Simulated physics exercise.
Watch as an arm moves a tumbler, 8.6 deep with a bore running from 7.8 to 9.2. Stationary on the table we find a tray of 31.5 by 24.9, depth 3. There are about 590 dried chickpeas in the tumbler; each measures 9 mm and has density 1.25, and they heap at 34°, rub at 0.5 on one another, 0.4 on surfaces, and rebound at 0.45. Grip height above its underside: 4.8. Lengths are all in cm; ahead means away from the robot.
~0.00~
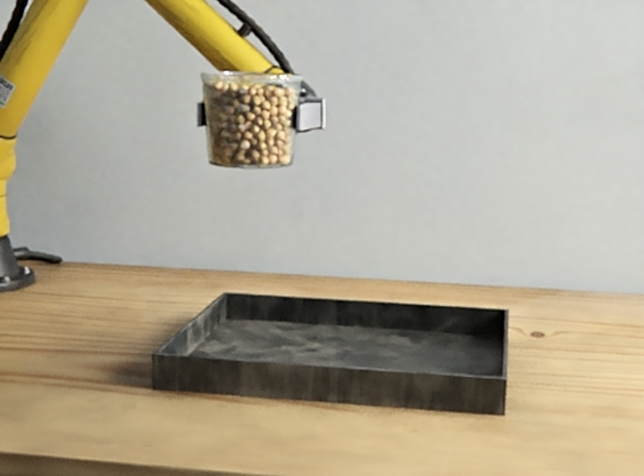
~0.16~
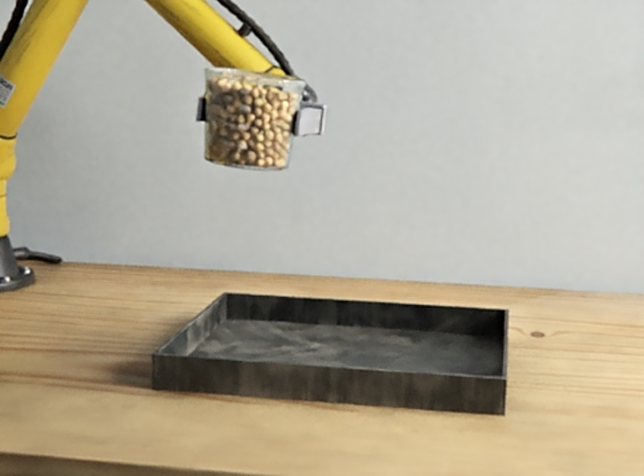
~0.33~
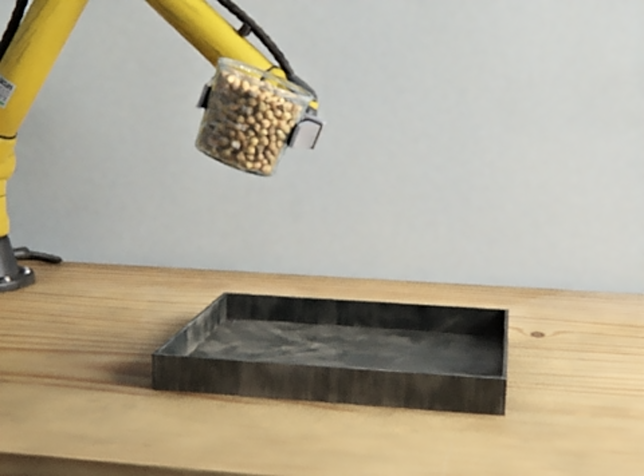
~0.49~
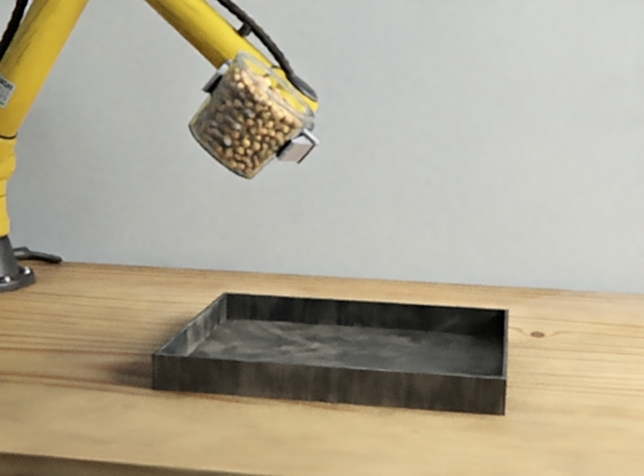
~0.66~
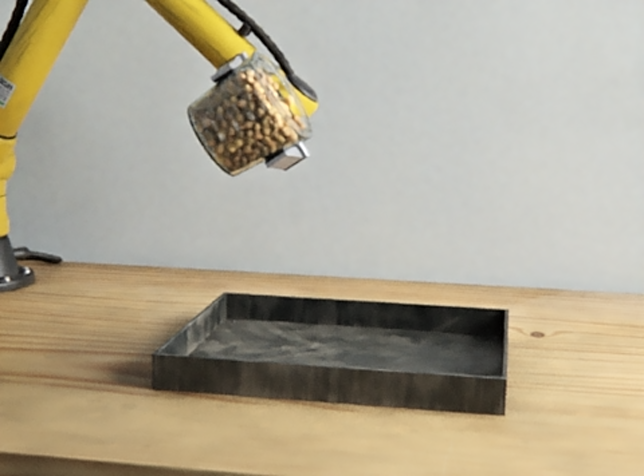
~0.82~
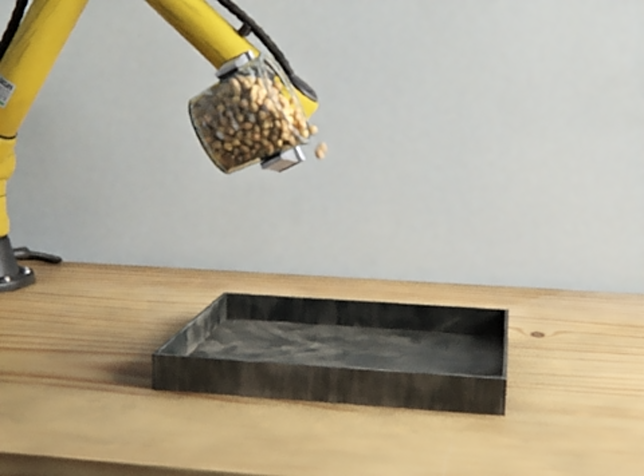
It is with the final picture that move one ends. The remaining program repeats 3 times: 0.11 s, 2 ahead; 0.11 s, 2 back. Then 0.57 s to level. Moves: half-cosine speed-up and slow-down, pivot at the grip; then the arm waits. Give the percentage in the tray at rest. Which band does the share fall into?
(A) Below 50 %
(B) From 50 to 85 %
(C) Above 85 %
Option A: Below 50 %.
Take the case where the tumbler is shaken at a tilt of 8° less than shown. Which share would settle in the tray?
About 15 %.
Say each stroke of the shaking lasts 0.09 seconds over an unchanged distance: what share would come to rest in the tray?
It would be some 35 %.
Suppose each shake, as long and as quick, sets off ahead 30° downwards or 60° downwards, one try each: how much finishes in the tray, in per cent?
You'd get some 15 per cent with the first setting and some 5 per cent with the second.
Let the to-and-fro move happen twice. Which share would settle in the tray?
In that case some 20 per cent.
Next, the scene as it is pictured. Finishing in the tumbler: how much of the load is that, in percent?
Around 75 per cent.
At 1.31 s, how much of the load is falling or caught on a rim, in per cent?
Around 8 percent of the load.
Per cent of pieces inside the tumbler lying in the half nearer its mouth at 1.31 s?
Near 45 in a hundred.
After 1.31 s, tilted 62° forward, highest piece 26 above the table; 482 in the tumbler, 57 in the tray, 48 in flight or on a rim.
After 1.80 s, tilted 24° forward, highest piece 27 above the table; 443 in the tumbler, 143 in the tray, 1 in flight or on a rim.
After 2.25 s, level, highest piece 28 above the table; 443 in the tumbler, 144 in the tray.
After 3.30 s, level, highest piece 28 above the table; 443 in the tumbler, 144 in the tray.
At rest, 443 in the tumbler, 144 in the tray. That is 25 % in the tray.
